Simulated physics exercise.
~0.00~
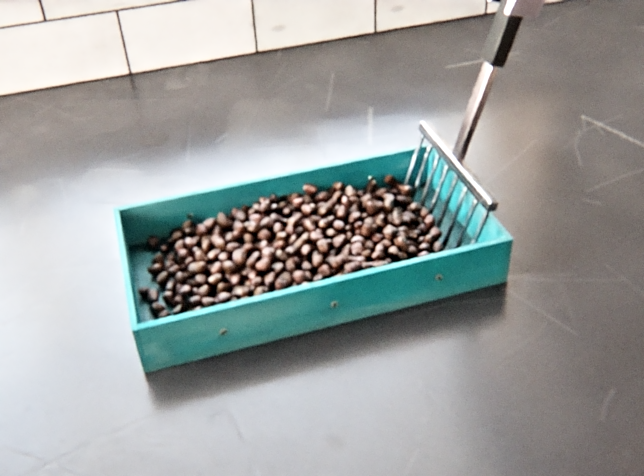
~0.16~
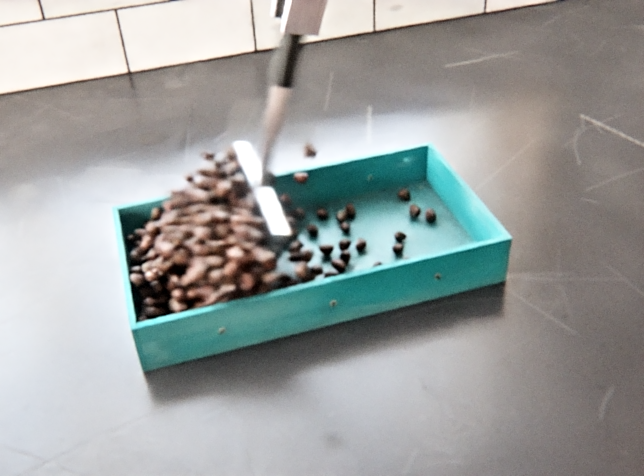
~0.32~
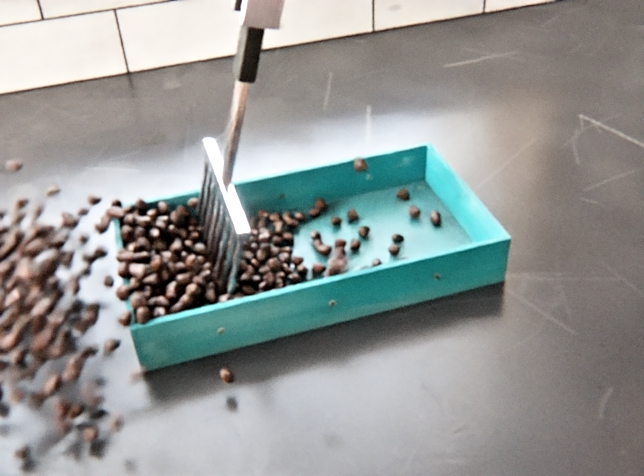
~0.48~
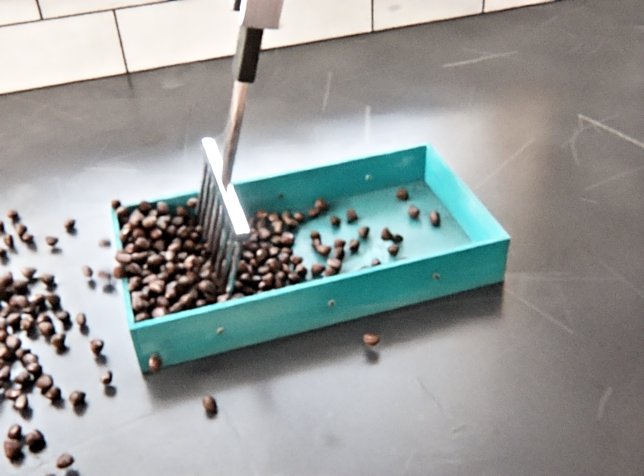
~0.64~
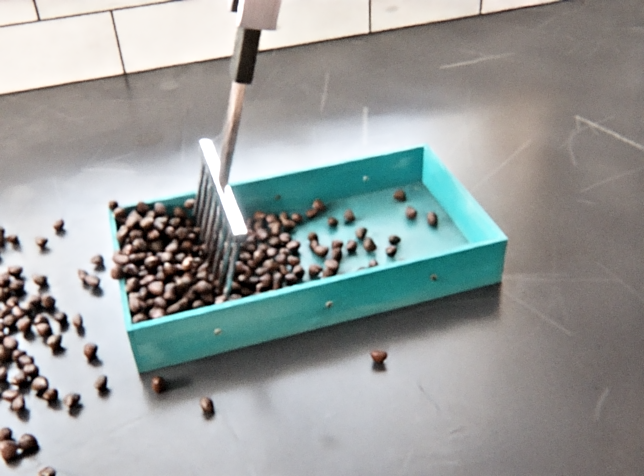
On a dark tabletop, a rake sweeps brown beans leftward through a turquoise trough, flinging many over the end, where they lie scattered.
